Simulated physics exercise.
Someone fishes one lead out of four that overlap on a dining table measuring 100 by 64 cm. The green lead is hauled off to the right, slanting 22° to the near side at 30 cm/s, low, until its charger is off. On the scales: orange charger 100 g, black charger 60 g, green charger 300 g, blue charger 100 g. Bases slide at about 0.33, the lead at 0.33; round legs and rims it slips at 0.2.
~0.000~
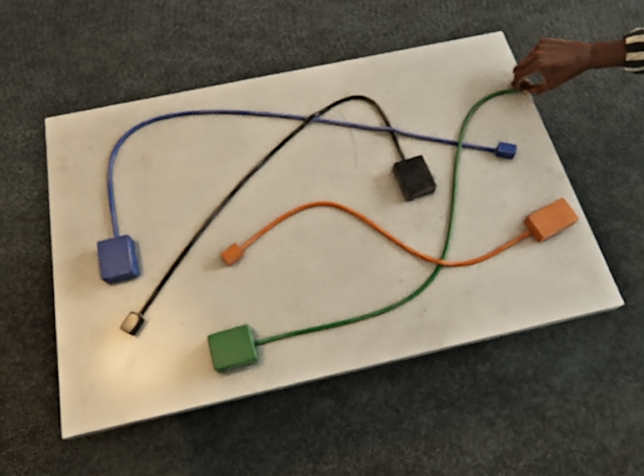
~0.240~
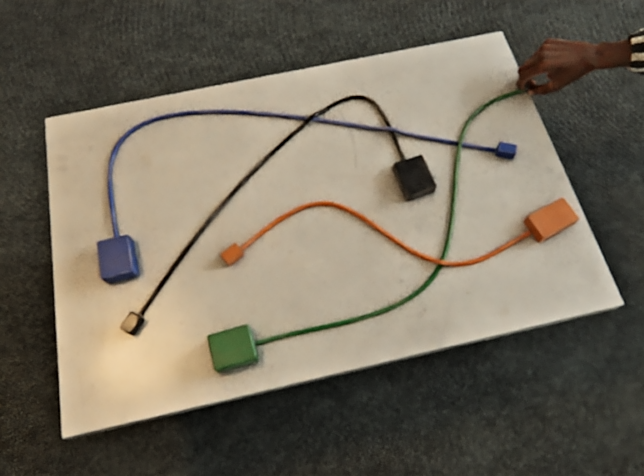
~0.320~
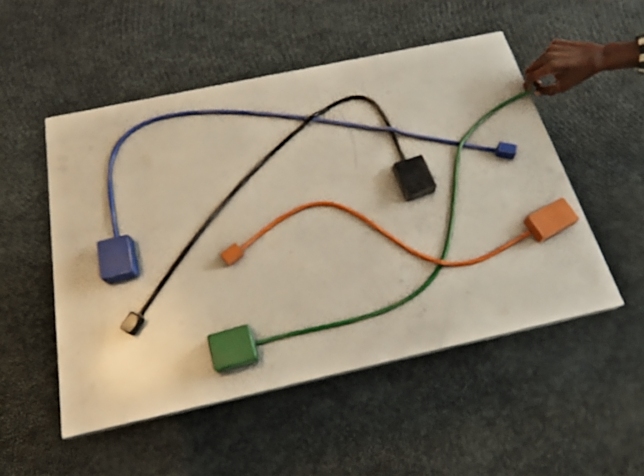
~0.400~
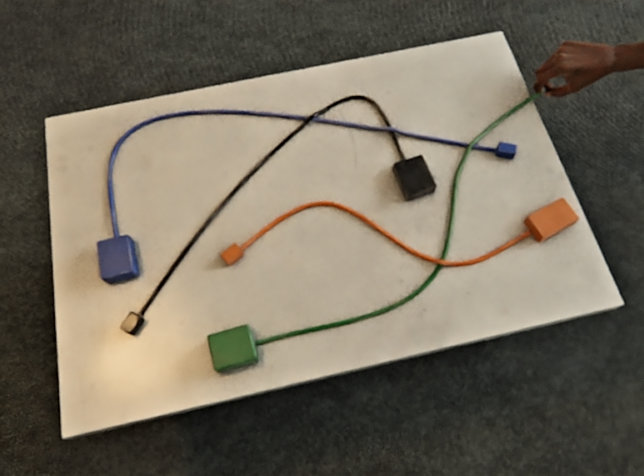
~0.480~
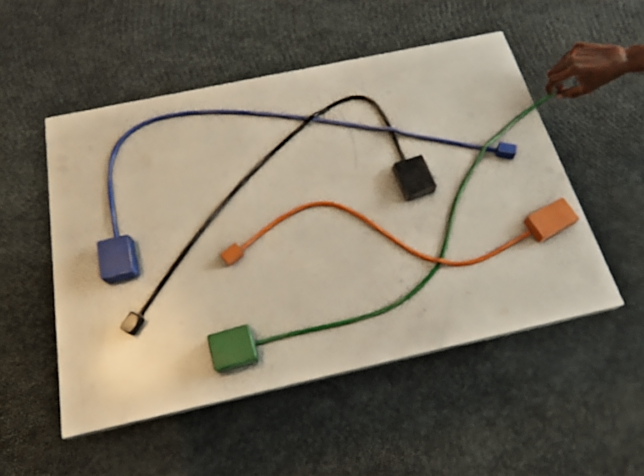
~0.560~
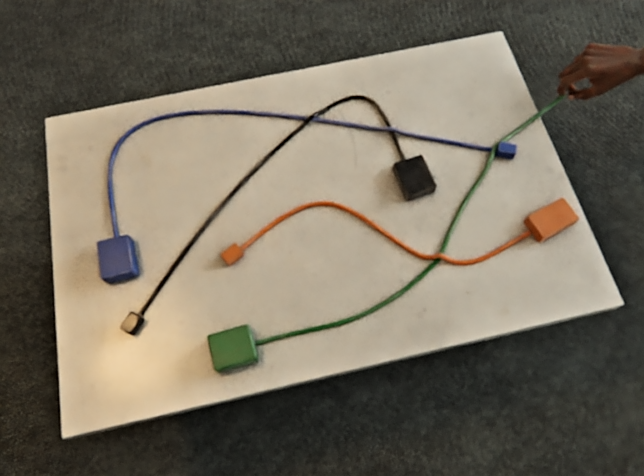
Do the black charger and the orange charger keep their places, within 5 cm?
The black charger hardly stirs, the orange charger leaves its place.
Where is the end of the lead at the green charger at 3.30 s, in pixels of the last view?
Near (565, 187).
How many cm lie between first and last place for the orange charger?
Orange charger off the top.
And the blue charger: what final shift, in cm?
Blue charger 0 cm.
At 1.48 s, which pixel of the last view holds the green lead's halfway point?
Around (512, 172).
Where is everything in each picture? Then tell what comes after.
The first frame shows shows, black charger (415, 174); orange charger (554, 217); crossings (311, 118) black over blue, (395, 131) blue over black, (441, 262) orange over green, (459, 142) green over blue; green lead runs through (458, 156) (449, 237) (396, 305) (310, 330); grip (520, 90).
In the second frame, shows, green lead runs through (449, 237) (310, 330); grip (525, 90).
In the third frame, shows, green lead runs through (449, 237) (310, 330); grip (532, 91).
In the fourth frame, shows, green lead runs through (449, 237) (310, 330); grip (542, 92).
In the fifth frame, shows, green lead runs through (448, 235) (310, 330); grip (553, 94).
The sixth frame shows shows, black charger (415, 174); orange charger (554, 217); green lead runs through (490, 161) (450, 232) (393, 298) (310, 330); grip (565, 95).
By 1.5 s, the green lead's tail end at (331, 281); green charger 17 cm off its start, blue plug 7 cm off its start.
By 2.4 s, the green lead's tail end at (445, 223); green charger 41 cm off its start, blue plug 11 cm off its start.
By 3.3 s, the green lead's tail end at (565, 187); orange charger 5 cm off its start at (583, 218), green charger 66 cm off its start at (550, 183), blue plug 16 cm off its start at (582, 194).
By 4.2 s, the green lead has left the top; orange charger over the edge, orange plug over the edge, green charger over the edge.
By 4.7 s, the green lead has left the top; orange charger over the edge, black charger 0 cm off its start at (415, 174), orange plug over the edge, green charger over the edge.
